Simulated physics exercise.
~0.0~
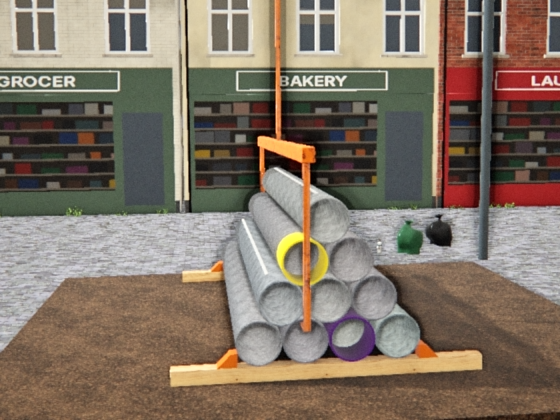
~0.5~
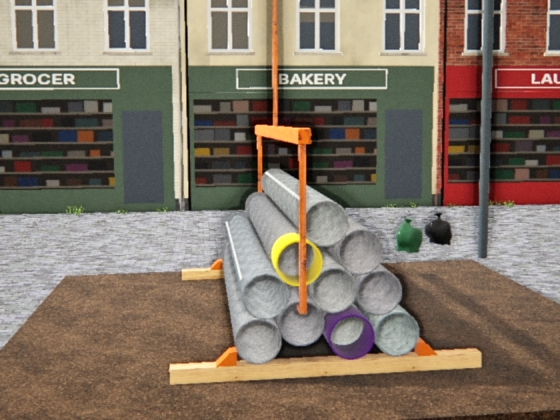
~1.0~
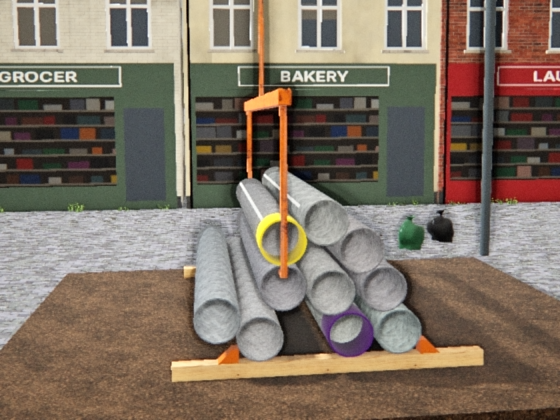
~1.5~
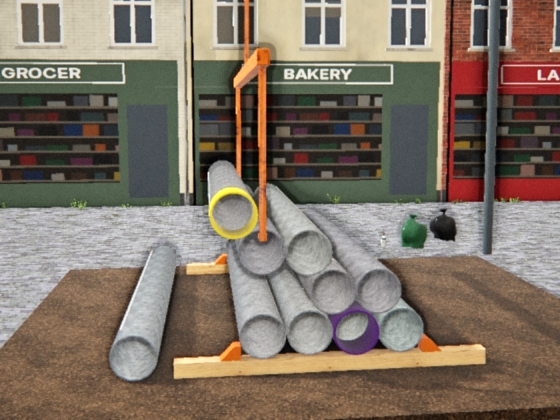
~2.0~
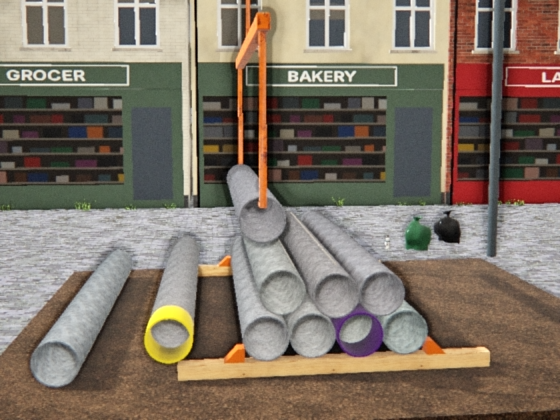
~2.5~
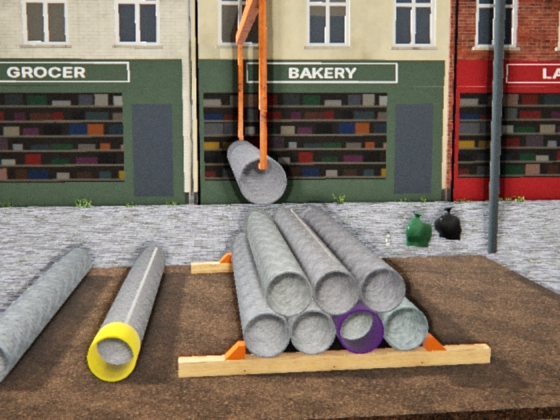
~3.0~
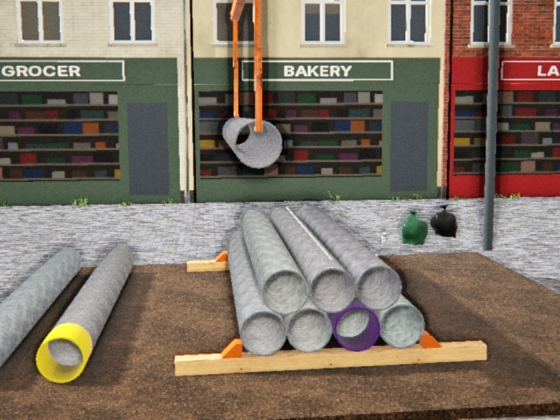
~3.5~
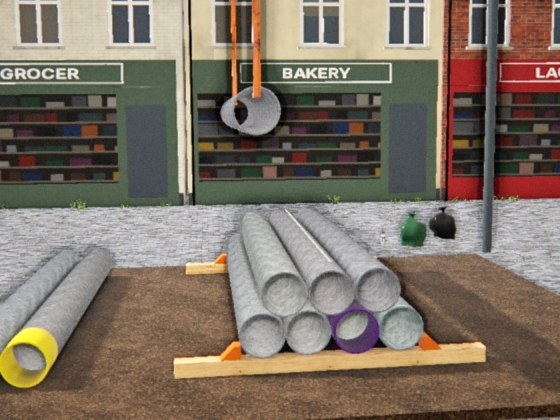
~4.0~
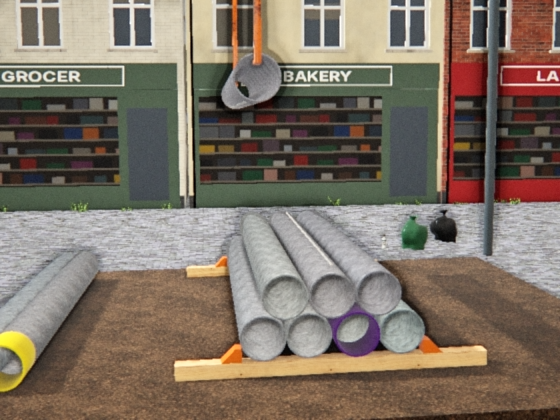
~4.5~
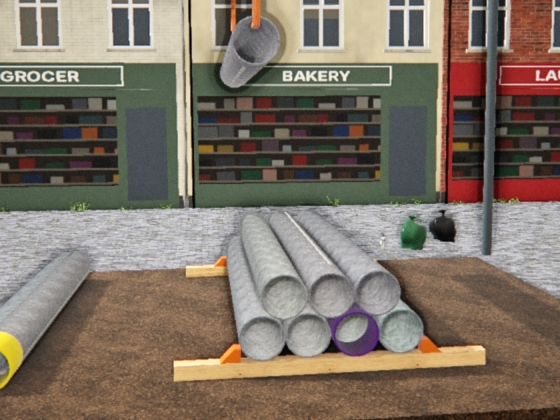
A stack of grey steel pipes, one ringed yellow and one purple, sits on timber bearers with orange chocks on brown soil, seen from the front and slightly above. Behind are a grey paved strip, a grocer, a bakery and a red shopfront. An orange beam hooked into a pipe below the yellow one rises, and the yellow pipe lifts and slides left. A grey pipe rolls off the left end, then the yellow one drops and rolls after it. The hoisted pipe hangs high, tilted, while the purple pipe stays in the remaining stack and the yellow lies at the far left.
